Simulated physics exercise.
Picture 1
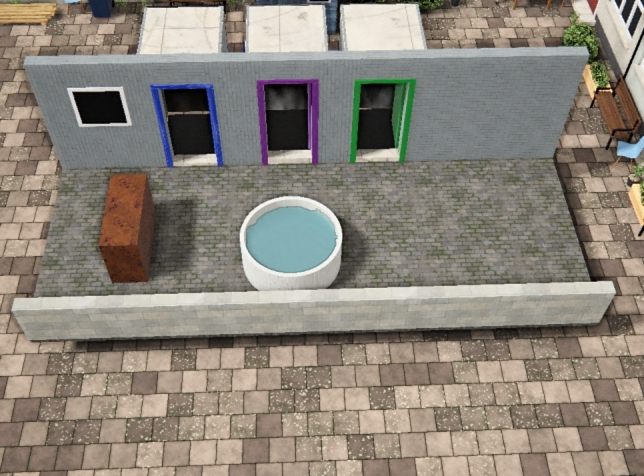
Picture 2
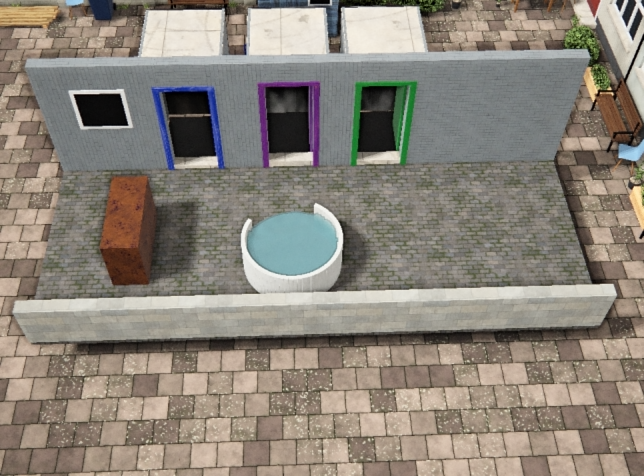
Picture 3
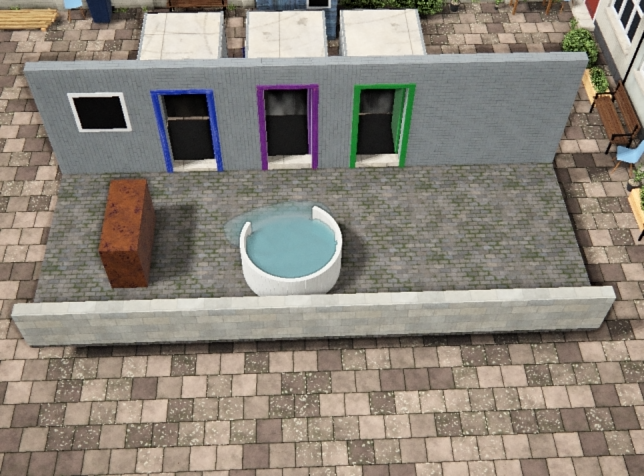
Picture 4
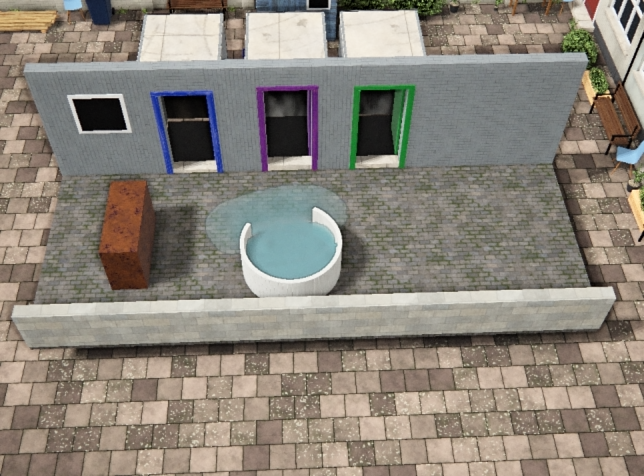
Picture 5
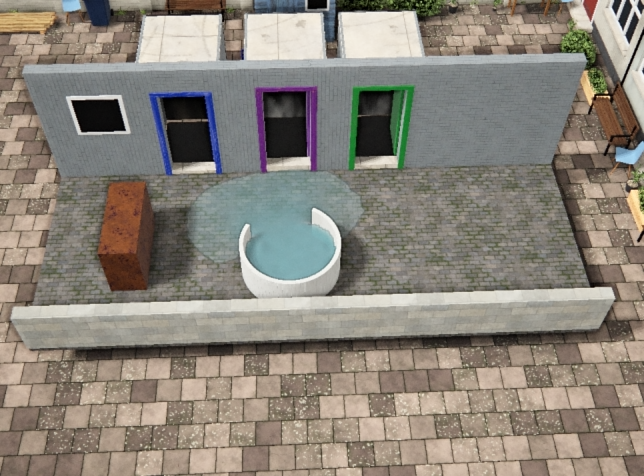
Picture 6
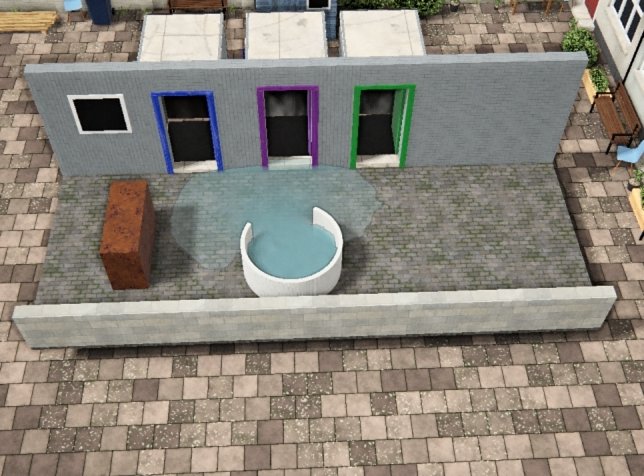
In a paved passage, water pours from the round tank's far side and spreads outward.
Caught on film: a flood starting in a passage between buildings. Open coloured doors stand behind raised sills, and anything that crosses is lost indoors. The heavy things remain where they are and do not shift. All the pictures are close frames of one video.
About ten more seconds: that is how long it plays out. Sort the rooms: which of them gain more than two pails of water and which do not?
The purple door gains more; the green door gains no more; the blue door gains more.
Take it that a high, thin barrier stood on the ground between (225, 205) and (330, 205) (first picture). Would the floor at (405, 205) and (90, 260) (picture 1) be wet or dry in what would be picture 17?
The first point ends up swamped and the second ends up spared.
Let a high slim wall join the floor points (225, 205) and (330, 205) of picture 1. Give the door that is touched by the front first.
My answer is the door marked green.
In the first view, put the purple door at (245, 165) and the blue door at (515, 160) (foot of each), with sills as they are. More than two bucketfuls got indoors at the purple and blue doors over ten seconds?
One by one: The purple door goes over; the blue door holds.
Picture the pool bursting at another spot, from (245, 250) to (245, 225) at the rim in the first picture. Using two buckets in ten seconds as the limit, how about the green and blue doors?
Green lets less in, blue lets more in.
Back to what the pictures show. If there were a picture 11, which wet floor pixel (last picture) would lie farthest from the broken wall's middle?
Near (111, 176).
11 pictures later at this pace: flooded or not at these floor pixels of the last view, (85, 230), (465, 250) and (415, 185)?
First spot not wet, second not wet, third inundated.
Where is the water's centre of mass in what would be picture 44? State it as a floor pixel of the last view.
It is around (296, 220).
A moment on, water covers 25 % of the floor; the purple door over two buckets in, the green door wet at the sill, nothing in, the blue door under two buckets in.
Next, water covers 35 % of the floor; the purple door far over two buckets in, the green door wet at the sill, nothing in, the blue door over two buckets in.
Then, water covers 50 % of the floor; the purple door far over two buckets in, the green door wet at the sill, nothing in, the blue door over two buckets in.
Later, water covers 65 % of the floor; the purple door far over two buckets in, the green door wet at the sill, nothing in, the blue door over two buckets in.
In the end, water covers 65 % of the floor; the purple door far over two buckets in, the green door wet at the sill, nothing in, the blue door over two buckets in.
